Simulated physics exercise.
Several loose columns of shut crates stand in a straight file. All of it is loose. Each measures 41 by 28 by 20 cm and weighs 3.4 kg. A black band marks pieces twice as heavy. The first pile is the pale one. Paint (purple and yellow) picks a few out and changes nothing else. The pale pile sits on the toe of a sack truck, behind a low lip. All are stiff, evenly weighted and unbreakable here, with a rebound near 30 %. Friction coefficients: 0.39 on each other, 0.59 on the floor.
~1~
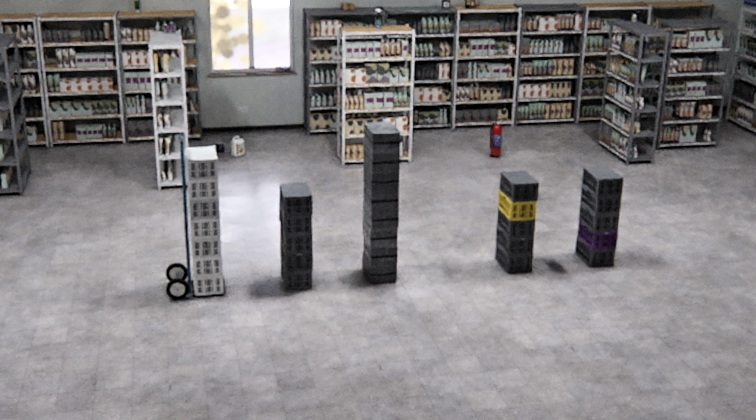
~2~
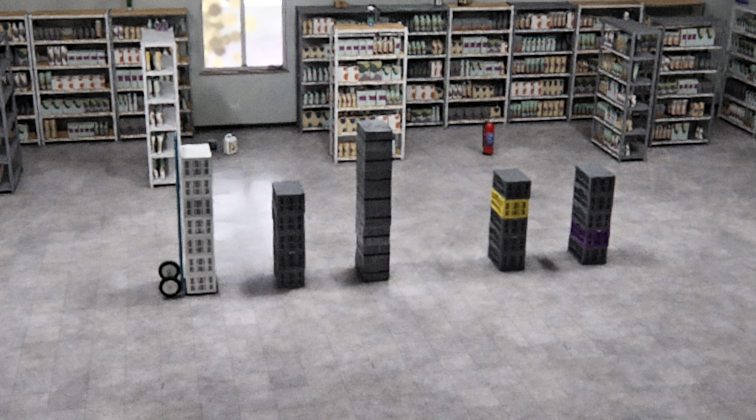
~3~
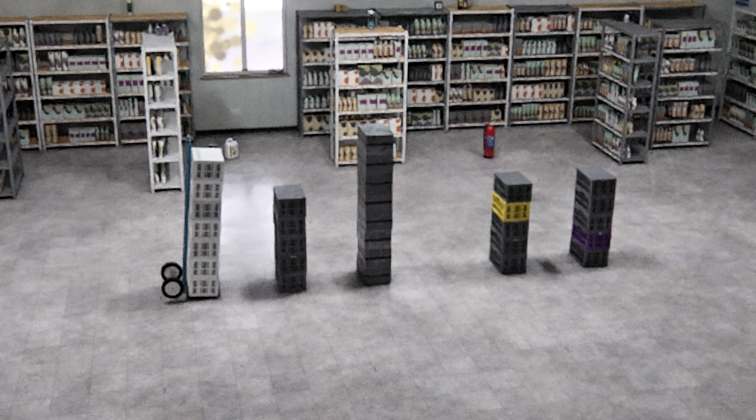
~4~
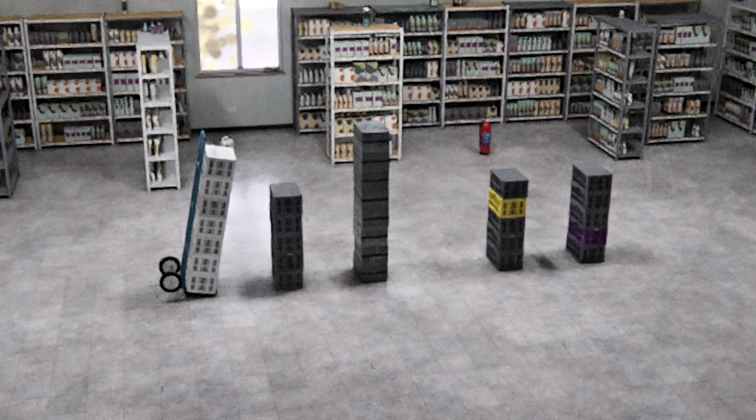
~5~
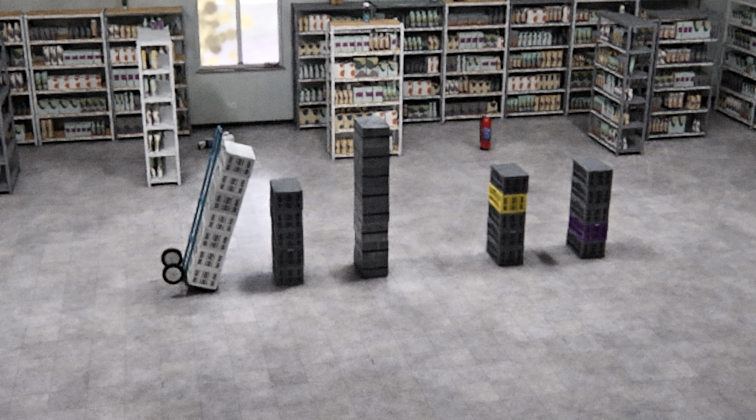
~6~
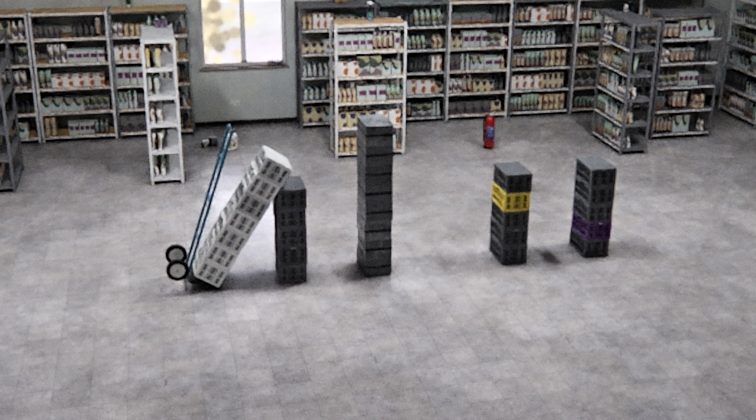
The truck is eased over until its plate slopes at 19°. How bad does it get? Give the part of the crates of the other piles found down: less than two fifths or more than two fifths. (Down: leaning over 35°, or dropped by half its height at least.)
Ending down: More than two fifths.
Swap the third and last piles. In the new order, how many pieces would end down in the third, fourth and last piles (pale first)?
Then third 4, fourth 0, last 0.
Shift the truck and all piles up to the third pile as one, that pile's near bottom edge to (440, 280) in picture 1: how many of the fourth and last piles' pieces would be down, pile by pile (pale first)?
Then fourth 4, last 4.
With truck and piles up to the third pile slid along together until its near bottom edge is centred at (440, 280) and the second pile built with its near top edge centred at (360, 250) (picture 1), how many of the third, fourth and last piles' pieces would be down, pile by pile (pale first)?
In that case third 0, fourth 0, last 0.
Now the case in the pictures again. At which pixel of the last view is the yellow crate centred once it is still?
Near (588, 225).
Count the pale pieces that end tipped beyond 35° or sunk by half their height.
7 pale pieces.
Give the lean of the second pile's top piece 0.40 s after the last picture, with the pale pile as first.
Roughly 10° from upright.
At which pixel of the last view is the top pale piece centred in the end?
Around (439, 232).
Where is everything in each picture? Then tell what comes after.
In the first picture (places mark the middle of the side facing us), truck frame (184, 175) 0° forward; purple crate (605, 241); yellow crate (523, 211); the rest undisturbed.
In the second picture, truck frame (177, 172) 1° forward; yellow crate (516, 209).
In the third picture, truck frame (189, 174) 5° forward, top of the pale pile leaning 5°; yellow crate (517, 212); the rest undisturbed.
In the fourth picture, truck frame (200, 170) 11° forward, top of the pale pile leaning 11°; yellow crate (513, 208); the rest undisturbed.
In the fifth picture, truck frame (214, 165) 17° forward, top of the pale pile leaning 19°; yellow crate (514, 204); the rest undisturbed.
In the sixth picture, truck frame (222, 163) 19° forward, top of the pale pile leaning 33°; yellow crate (517, 202); purple crate (599, 231); the rest undisturbed.
Then, 0.40 s after the last picture, 7 of the pale pile down; none of the 23 other crates down, 5 disturbed.
Then, 1.70 s after the last picture, 7 of the pale pile down; 4 of the 23 other crates down.
Then, 2.52 s after the last picture, 7 of the pale pile down; 12 of the 23 other crates down; yellow crate leaning 22°, 7 cm lower.
Then, 3.24 s after the last picture, 7 of the pale pile down; 20 of the 23 other crates down; purple crate on its side; yellow crate 41 cm lower.
At rest, 7 of the pale pile down; 20 of the 23 other crates down; purple crate on its side; yellow crate 41 cm lower. That is 87 per cent. As the last picture would show them, middles, purple crate near (623, 234), yellow crate near (588, 225).
